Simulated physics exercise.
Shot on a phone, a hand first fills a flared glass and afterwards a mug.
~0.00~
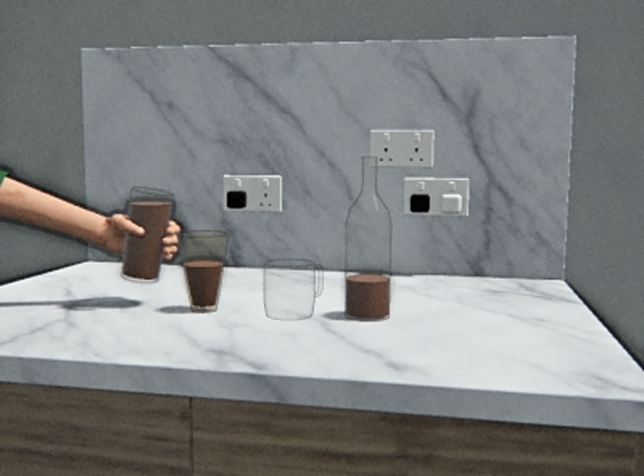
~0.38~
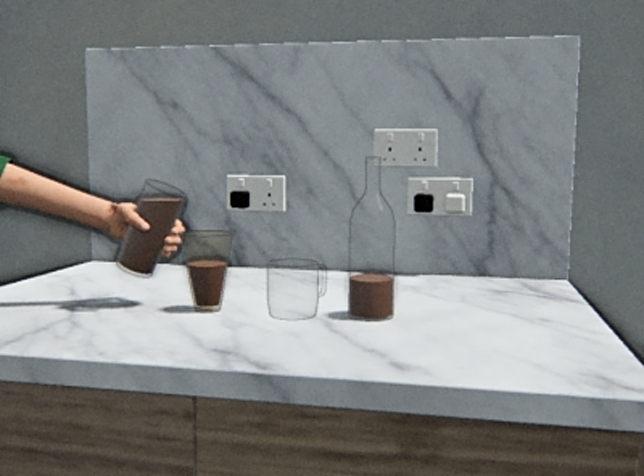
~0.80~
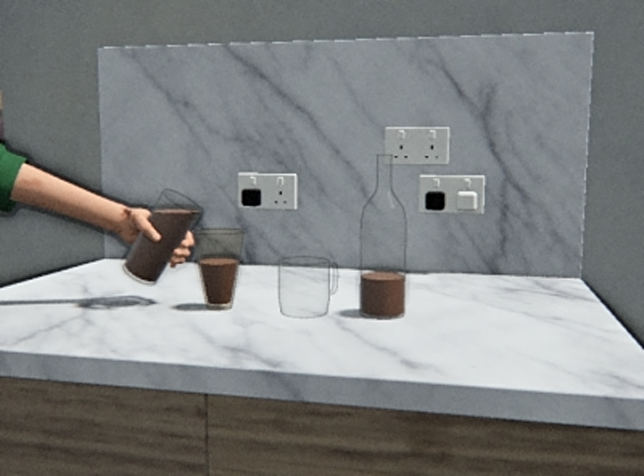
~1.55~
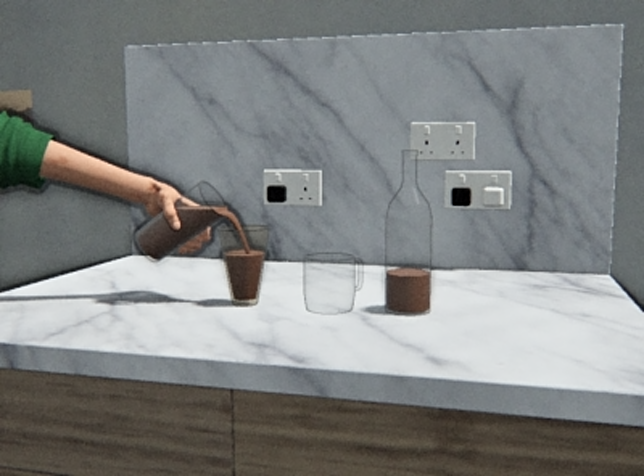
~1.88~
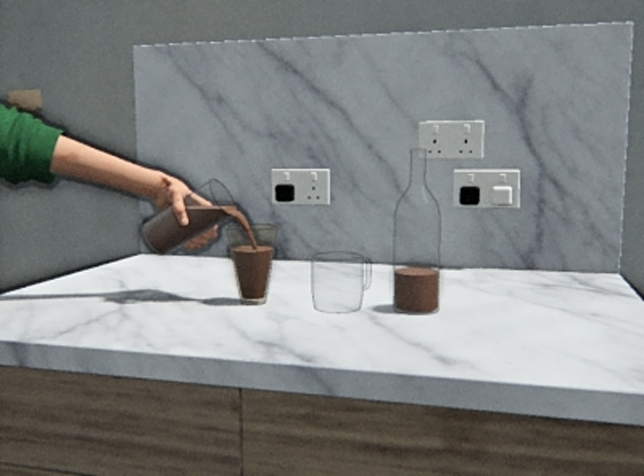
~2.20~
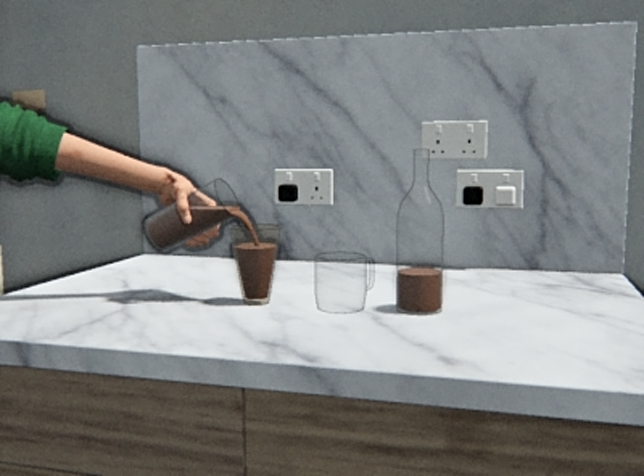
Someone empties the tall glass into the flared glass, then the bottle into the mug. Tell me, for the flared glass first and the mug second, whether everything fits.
In order: The flared glass will fail to contain it, the mug will manage it fine.
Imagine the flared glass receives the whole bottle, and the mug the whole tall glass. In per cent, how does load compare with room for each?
Load vs capacity: 100 % first, then 100 %.
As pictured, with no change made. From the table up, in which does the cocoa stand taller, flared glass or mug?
It ends up higher in the flared glass.
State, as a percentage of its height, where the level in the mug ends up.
About 60%.
After 4.6 s, the flared glass is full to the brim.
After 8.0 s, the flared glass is full to the brim and overflowed.
After 15.4 s, the flared glass is full to the brim and overflowed; the mug is about two thirds full.
